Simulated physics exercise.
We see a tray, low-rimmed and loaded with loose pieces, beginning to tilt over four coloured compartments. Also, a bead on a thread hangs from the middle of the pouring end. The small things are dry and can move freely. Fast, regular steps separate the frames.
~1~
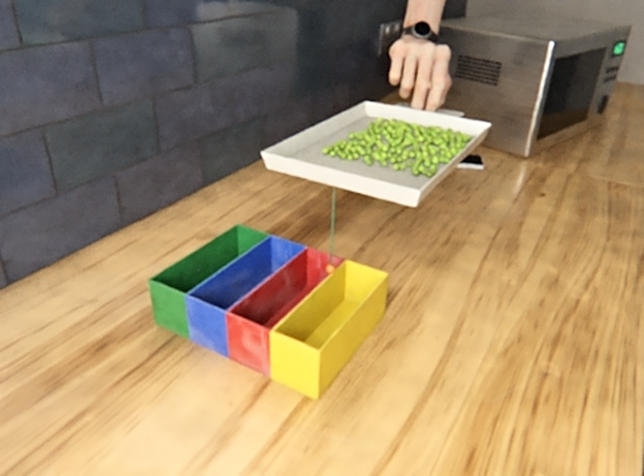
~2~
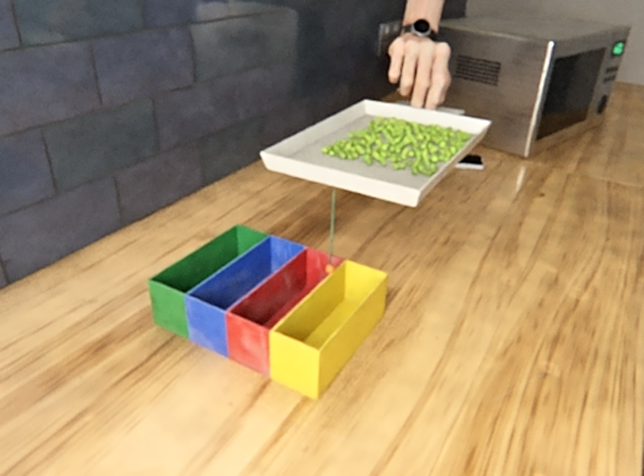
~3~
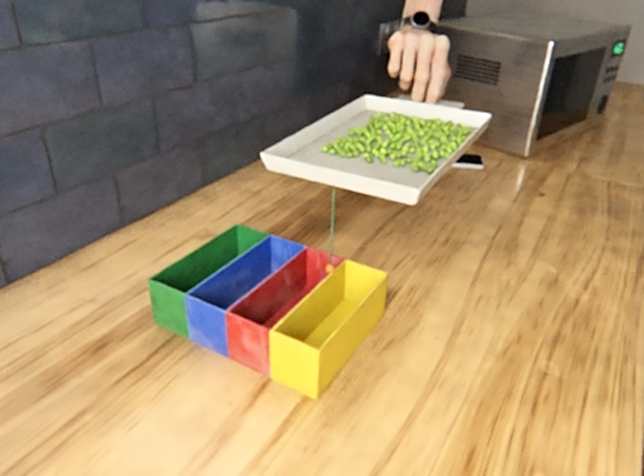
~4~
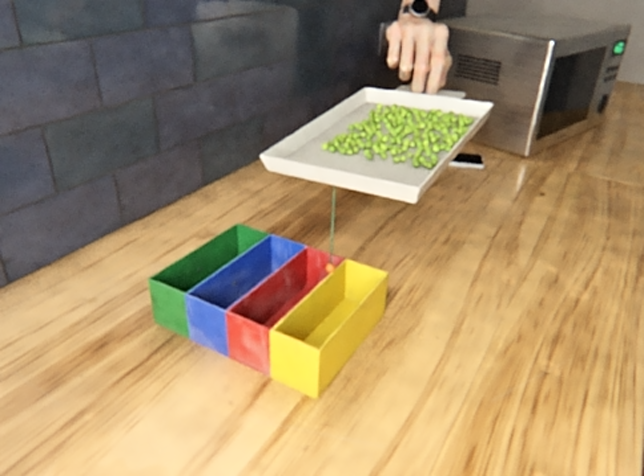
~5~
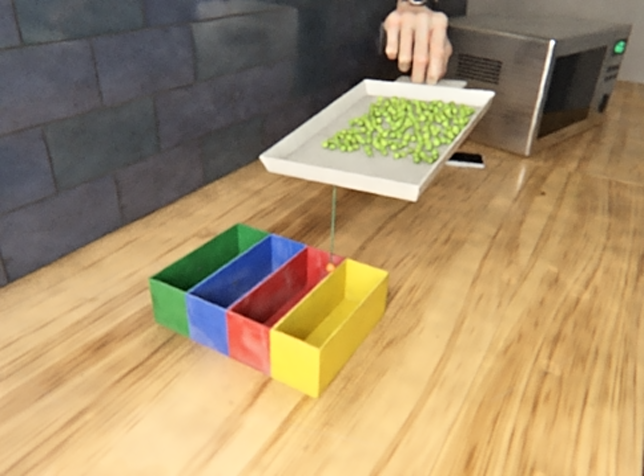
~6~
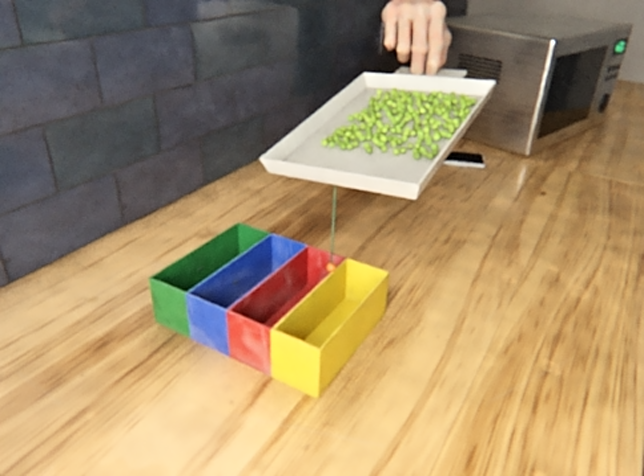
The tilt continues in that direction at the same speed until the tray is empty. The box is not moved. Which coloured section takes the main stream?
The blue section takes it.
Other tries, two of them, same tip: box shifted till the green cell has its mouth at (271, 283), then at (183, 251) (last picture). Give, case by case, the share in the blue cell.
0 and 20 in a hundred.
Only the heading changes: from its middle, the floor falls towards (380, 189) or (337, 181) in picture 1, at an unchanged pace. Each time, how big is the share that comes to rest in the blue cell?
Around 0 percent for the first aim and around 20 percent for the second.
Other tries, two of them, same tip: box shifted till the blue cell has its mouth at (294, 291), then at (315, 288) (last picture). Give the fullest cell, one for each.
First place: Green; second place: The cell in green.
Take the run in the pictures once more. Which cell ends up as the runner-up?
The one in second place is the cell in red.
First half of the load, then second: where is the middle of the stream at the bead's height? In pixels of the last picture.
At about (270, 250), then at (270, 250).
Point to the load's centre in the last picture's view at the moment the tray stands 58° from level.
In the last view the centre sits at roughly (303, 163).
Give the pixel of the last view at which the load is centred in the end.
Once nothing moves, the middle sits near (258, 306).
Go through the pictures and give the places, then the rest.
The first frame shows corners of the pouring end at (268, 152) and (417, 188), level; middle of the load at (405, 144), dried peas; bead on its thread at (331, 269); green cell at (169, 305); blue cell at (208, 322); red cell at (249, 341); yellow cell at (295, 361).
The second frame shows corners of the pouring end at (267, 152) and (416, 188), level; middle of the load at (405, 143).
The third frame shows corners of the pouring end at (267, 153) and (416, 187), tipped barely, lowest at the left corner; middle of the load at (405, 138).
The fourth frame shows corners of the pouring end at (266, 154) and (416, 185), tipped a little, lowest at the left corner; middle of the load at (406, 132).
The fifth frame shows corners of the pouring end at (266, 155) and (415, 183), tipped a little, lowest at the left corner; middle of the load at (406, 126).
The sixth frame shows corners of the pouring end at (266, 157) and (415, 182), tipped a little, lowest at the left corner; middle of the load at (406, 120); green cell at (170, 304); blue cell at (208, 320); red cell at (250, 339); yellow cell at (295, 359).
Soon, tray tipped steeply; nearly all on the tray; a stray few in the red cell; a stray few in the blue cell; a stray few falling or outside the box.
A while on, tray tipped right over; about a third on the tray; about a quarter in the blue cell; a small part in the red cell; about a quarter falling or outside the box.
Towards the end, tray tipped past a quarter turn; most in the blue cell; about a quarter in the red cell; a stray few in the green cell.
Finally, tray tipped past a quarter turn; most in the blue cell; about a quarter in the red cell; a stray few in the green cell; none in the yellow cell.
